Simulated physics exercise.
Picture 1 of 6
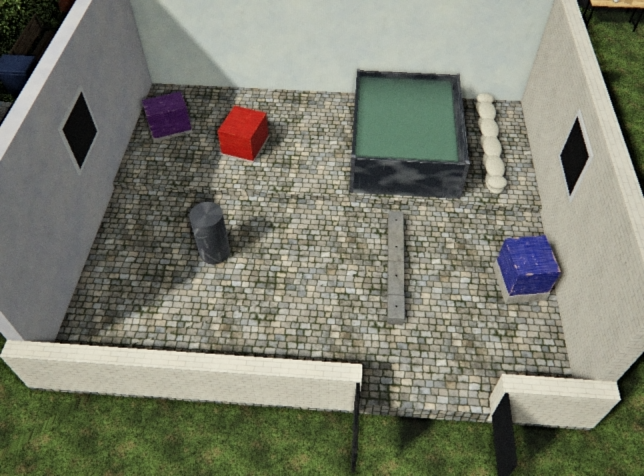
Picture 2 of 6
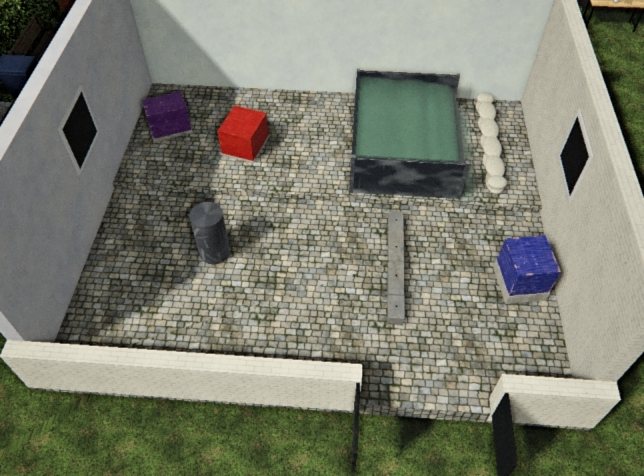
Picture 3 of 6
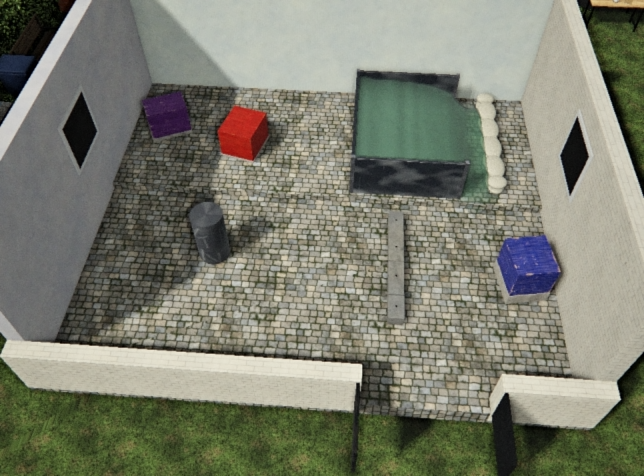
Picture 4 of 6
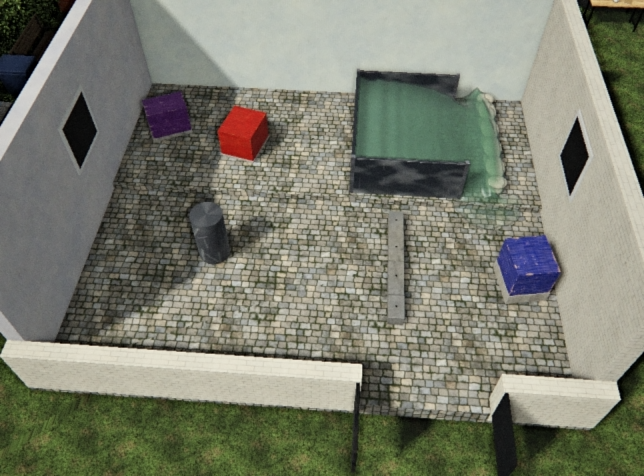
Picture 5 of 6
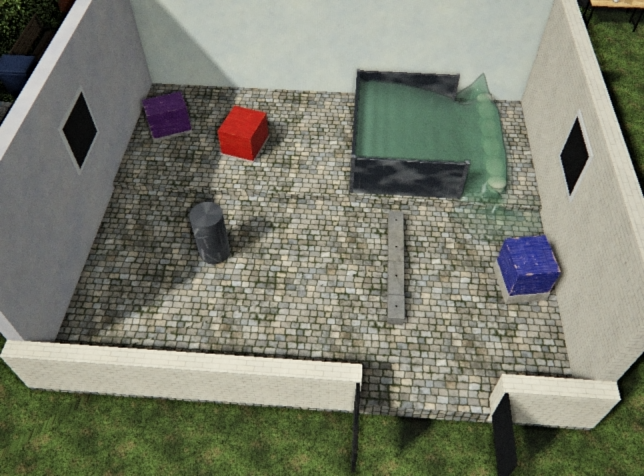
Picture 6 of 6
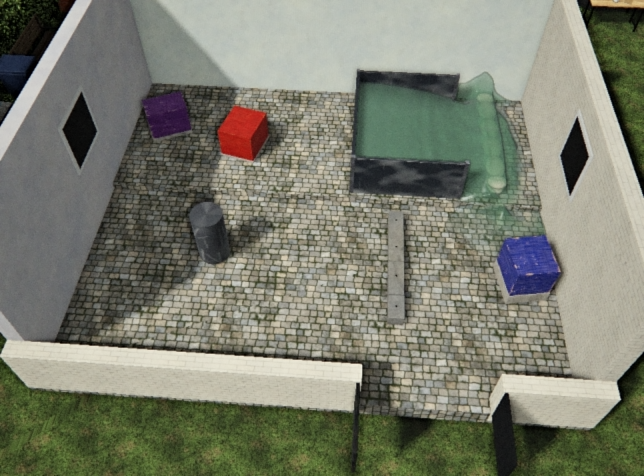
A tank of still green water in a walled yard lost its right side, and the water poured out over the row of pale round stones and spread toward the blue crate.
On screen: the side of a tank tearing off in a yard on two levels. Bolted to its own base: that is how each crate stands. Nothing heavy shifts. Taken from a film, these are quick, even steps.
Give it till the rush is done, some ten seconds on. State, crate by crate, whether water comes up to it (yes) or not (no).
One by one: The blue crate is within reach; the red crate is within reach; the purple crate is within reach.
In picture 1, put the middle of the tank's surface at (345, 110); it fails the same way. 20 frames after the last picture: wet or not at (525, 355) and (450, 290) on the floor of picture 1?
Submerged, then submerged.
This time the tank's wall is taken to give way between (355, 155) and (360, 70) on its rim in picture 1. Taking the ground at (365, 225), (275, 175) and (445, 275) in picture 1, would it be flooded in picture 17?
In the order given, the spots are not soaked, swamped and not soaked.
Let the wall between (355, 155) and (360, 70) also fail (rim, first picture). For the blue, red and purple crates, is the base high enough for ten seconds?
Going through them, the blue is never reached, the red gets reached and the purple gets reached.
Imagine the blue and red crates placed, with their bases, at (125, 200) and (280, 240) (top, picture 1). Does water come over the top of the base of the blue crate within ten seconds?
As for the blue one, it keeps clear.
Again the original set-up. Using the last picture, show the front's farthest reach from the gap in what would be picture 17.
My estimate: Roughly (570, 402).
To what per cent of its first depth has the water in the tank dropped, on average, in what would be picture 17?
Roughly 36 %.
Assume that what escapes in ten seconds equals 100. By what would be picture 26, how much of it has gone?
About 10 per cent.
A moment on, water covers 15 % of the floor; the blue crate water round its plinth, the red crate not reached, the purple crate not reached.
Next, water covers 25 % of the floor; the blue crate water round its plinth, the red crate not reached, the purple crate not reached.
Then, water covers 40 % of the floor; the blue crate water round its plinth, the red crate water round its plinth, the purple crate water round its plinth.
Later, water covers 55 % of the floor; the blue crate water round its plinth, the red crate water round its plinth, the purple crate water round its plinth.
In the end, water covers 75 % of the floor; the blue crate was topped, the red crate was topped, the purple crate was topped.
